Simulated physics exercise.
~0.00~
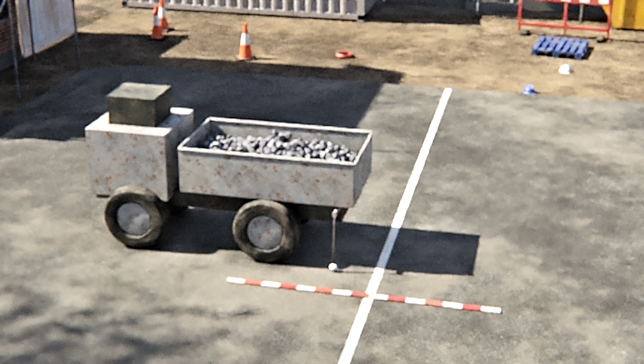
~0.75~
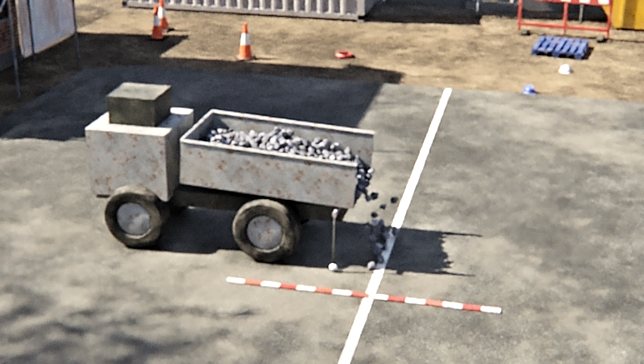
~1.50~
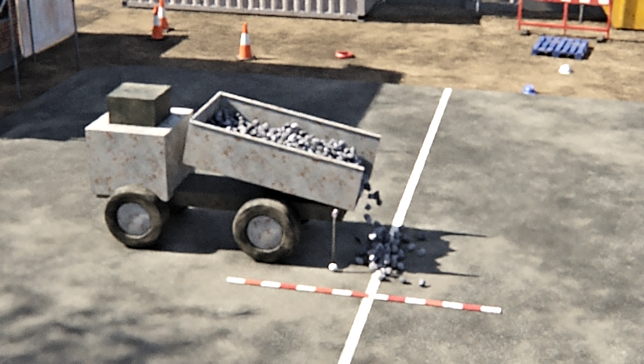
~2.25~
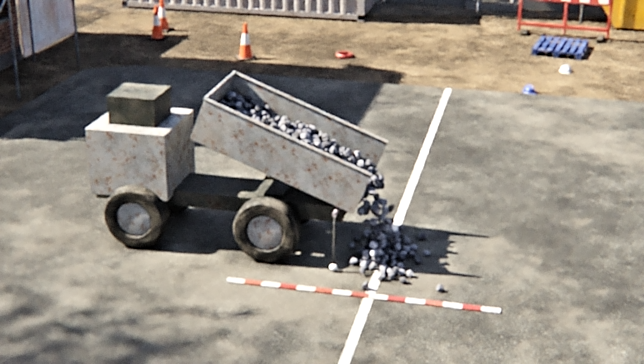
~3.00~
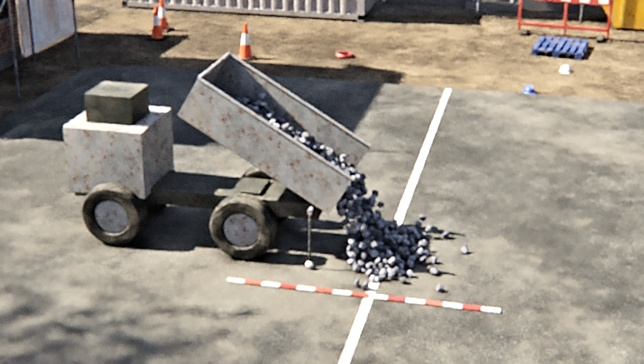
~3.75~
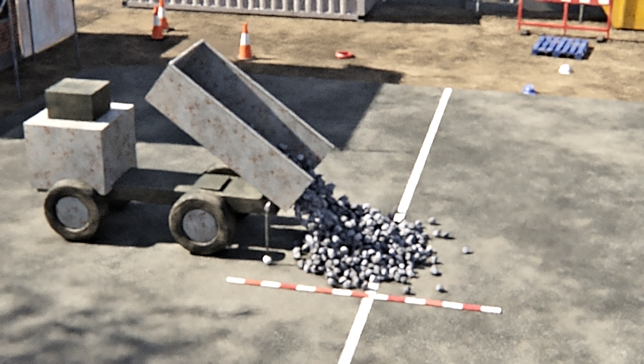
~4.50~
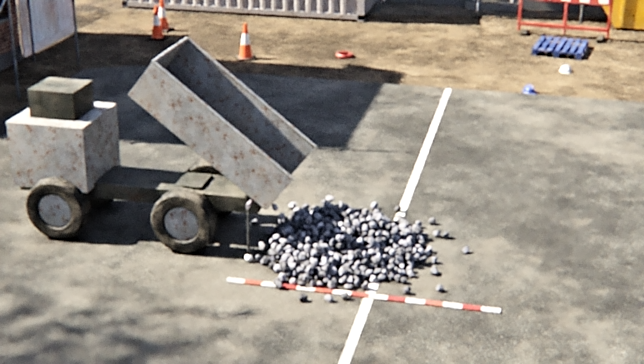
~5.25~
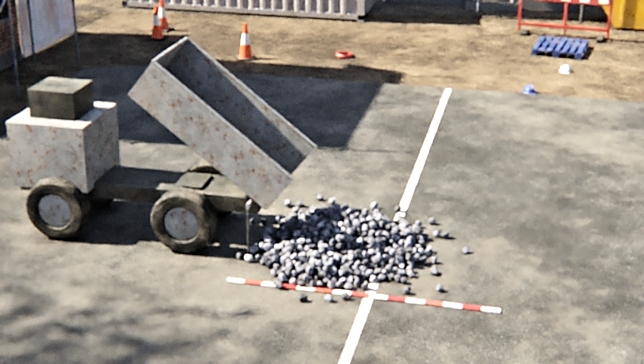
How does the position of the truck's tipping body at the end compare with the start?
At the start the body lay level near the white line, but at the end it was farther left and tilted steeply, with its front end raised high.
